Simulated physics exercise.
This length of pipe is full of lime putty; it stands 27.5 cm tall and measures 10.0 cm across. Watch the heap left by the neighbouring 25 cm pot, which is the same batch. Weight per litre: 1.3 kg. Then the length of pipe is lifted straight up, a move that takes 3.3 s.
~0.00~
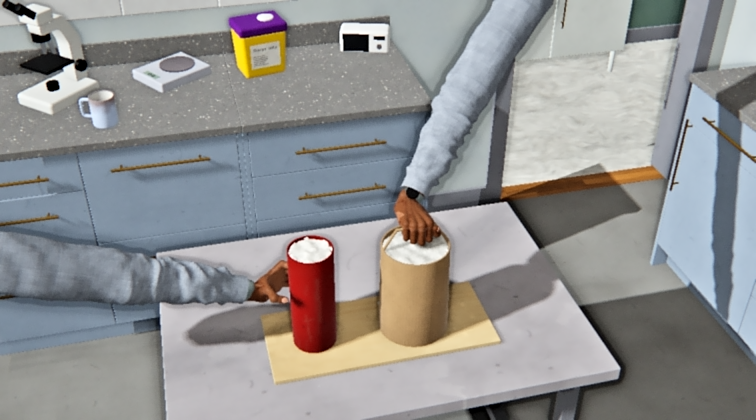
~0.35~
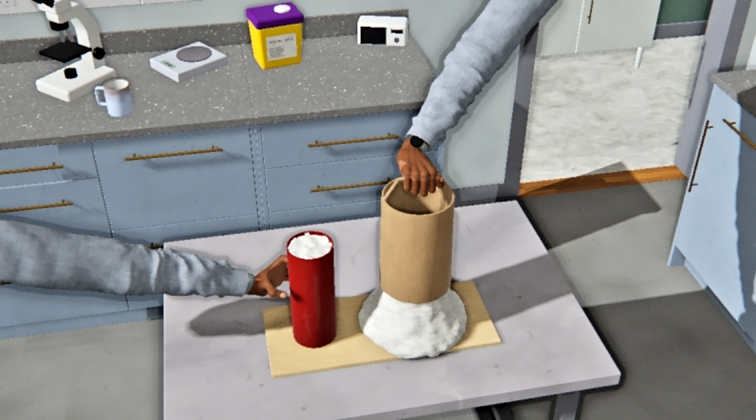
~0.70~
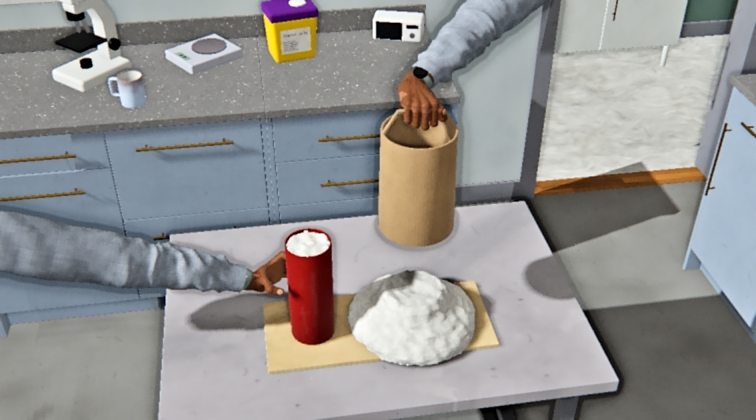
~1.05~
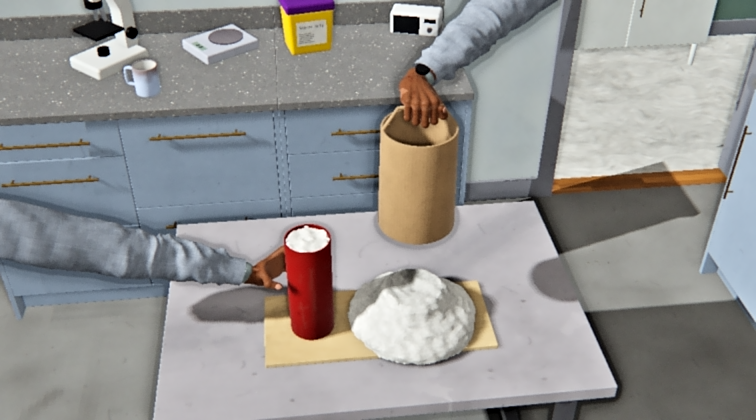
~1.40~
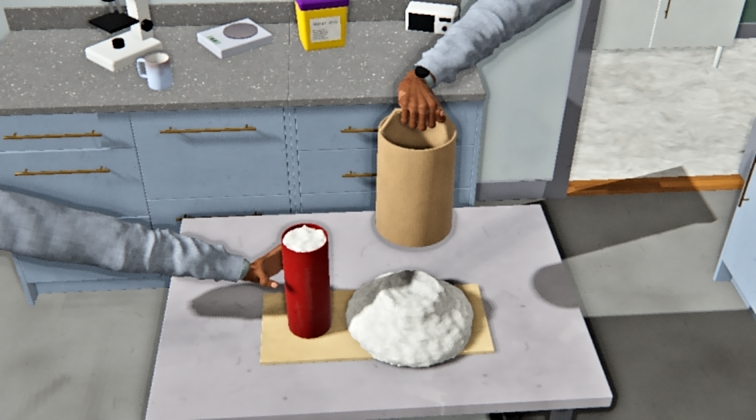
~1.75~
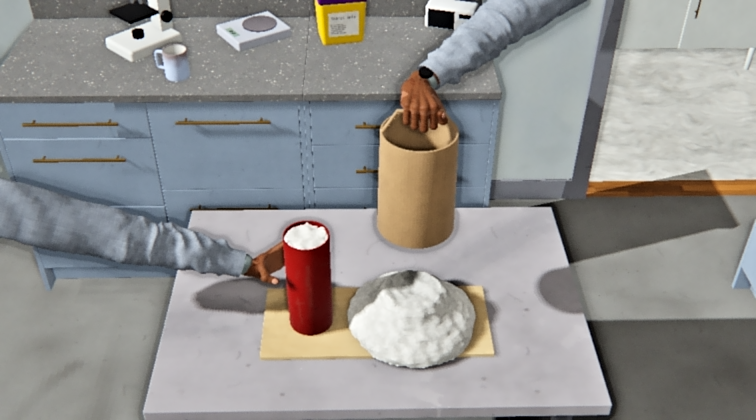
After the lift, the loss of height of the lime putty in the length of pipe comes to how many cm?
About 13 cm.
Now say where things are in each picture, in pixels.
The first picture shows middle of the pot's mouth at (416, 245), still down; middle of the length of pipe's top at (310, 250), not yet moved.
The second picture shows middle of the pot's mouth at (418, 196), raised 13 cm; middle of the length of pipe's top at (310, 246), not yet moved.
The third picture shows middle of the pot's mouth at (419, 130), raised 31 cm; the heap from the pot 11 cm high and 32 cm wide, top at (414, 289); middle of the length of pipe's top at (308, 243), not yet moved.
The fourth picture shows middle of the pot's mouth at (420, 128), raised 31 cm; the heap from the pot 11 cm high and 32 cm wide, top at (414, 288); middle of the length of pipe's top at (307, 239), not yet moved.
The fifth picture shows middle of the pot's mouth at (417, 131), raised 31 cm; the heap from the pot 11 cm high and 32 cm wide, top at (411, 290); middle of the length of pipe's top at (305, 239), not yet moved.
The sixth picture shows middle of the pot's mouth at (419, 132), raised 31 cm; the heap from the pot 11 cm high and 32 cm wide, top at (413, 290); middle of the length of pipe's top at (306, 236), not yet moved.
By 2.6 s, the length of pipe is up 6.7 cm; the lime putty has come down 6.8 cm to 21 cm and is 18 cm wide.
By 3.4 s, the length of pipe is up 17 cm; the lime putty has come down 12 cm to 15 cm and is 20 cm wide.
By 4.2 s, the length of pipe is up 28 cm; the lime putty has come down 12 cm to 15 cm and is 20 cm wide.
By 5.2 s, the length of pipe is clear; the lime putty has come down 13 cm to 15 cm and is 20 cm wide.
By 5.7 s, at rest, the length of pipe is clear; the lime putty has come down 13 cm to 15 cm and is 20 cm wide.
